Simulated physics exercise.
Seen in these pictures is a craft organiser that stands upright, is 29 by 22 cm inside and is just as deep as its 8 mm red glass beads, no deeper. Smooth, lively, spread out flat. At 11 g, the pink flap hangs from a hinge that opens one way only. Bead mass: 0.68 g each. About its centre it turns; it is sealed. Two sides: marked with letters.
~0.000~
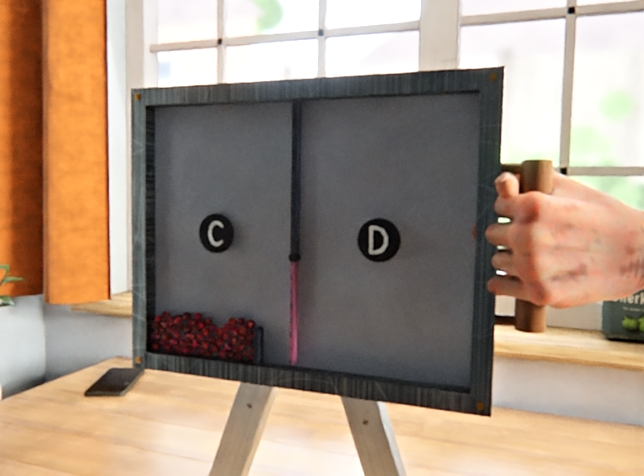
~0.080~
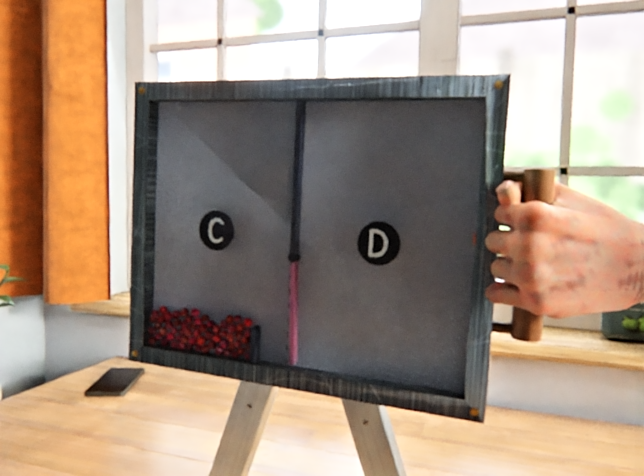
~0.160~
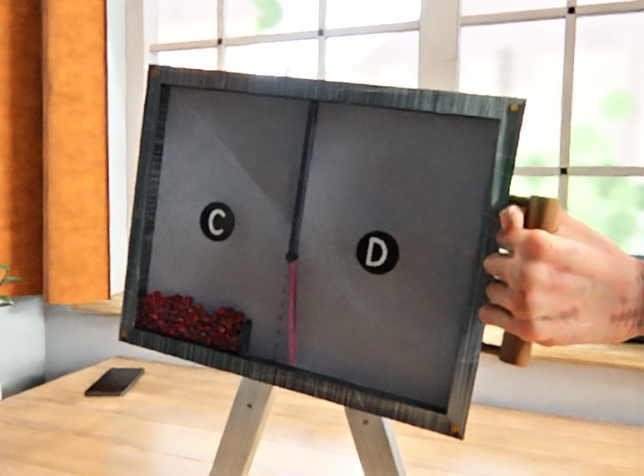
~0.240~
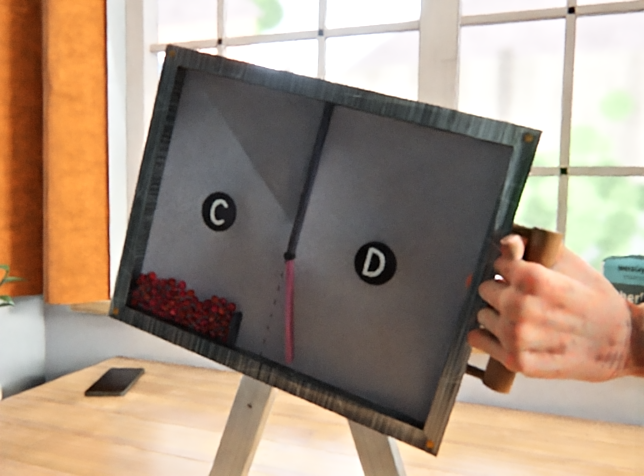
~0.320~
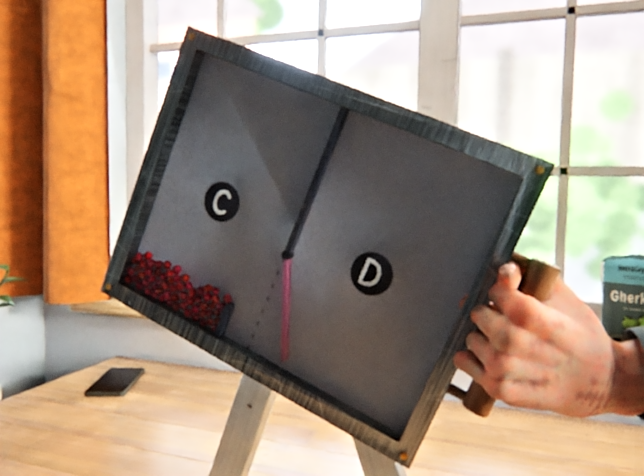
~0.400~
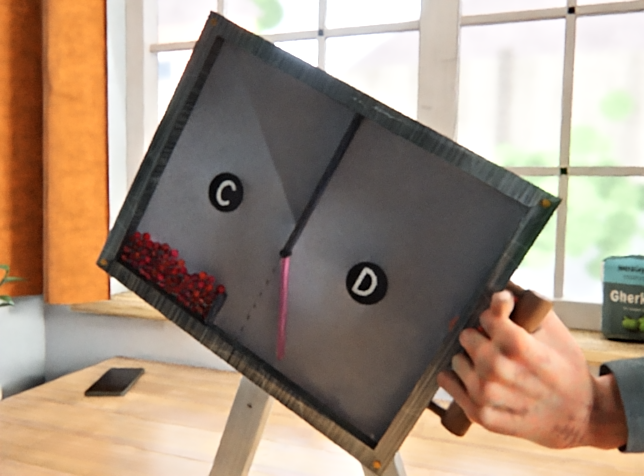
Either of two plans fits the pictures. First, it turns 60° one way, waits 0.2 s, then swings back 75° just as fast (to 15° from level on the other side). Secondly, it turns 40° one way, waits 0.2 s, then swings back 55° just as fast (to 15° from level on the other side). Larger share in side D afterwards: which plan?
One.
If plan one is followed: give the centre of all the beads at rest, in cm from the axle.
Right: About 2 cm; below: About 10 cm.
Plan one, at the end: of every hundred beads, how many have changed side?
Around 50 percent.
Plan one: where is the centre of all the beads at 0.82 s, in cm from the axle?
About 10 cm left and 1 cm below.
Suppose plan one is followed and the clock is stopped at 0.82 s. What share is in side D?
It works out at about 20 percent.
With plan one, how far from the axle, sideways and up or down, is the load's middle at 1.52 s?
Offset approx. 1 cm left, 10 cm below.
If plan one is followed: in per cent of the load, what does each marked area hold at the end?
Side C: 50; side D: 50.
Plan one. At 0.82 s, it stands 60° clockwise; the beads' middle is 10 cm left of and 1 cm below the centre; C 80 %, D 20 %; pink flap open 51°.
After 1.52 s, it stands 22° clockwise; the beads' middle is 1 cm left of and 10 cm below the centre; C 50 %, D 50 %; pink flap open 17°.
After 2.02 s, it stands 15° anticlockwise; the beads' middle is 4 cm right of and 9 cm below the centre; C 50 %, D 50 %; pink flap shut.
At rest by 2.7 s, it stands 15° anticlockwise; C 50 %, D 50 %; pink flap shut.
Plan two would end with C 85 %, D 15 %.
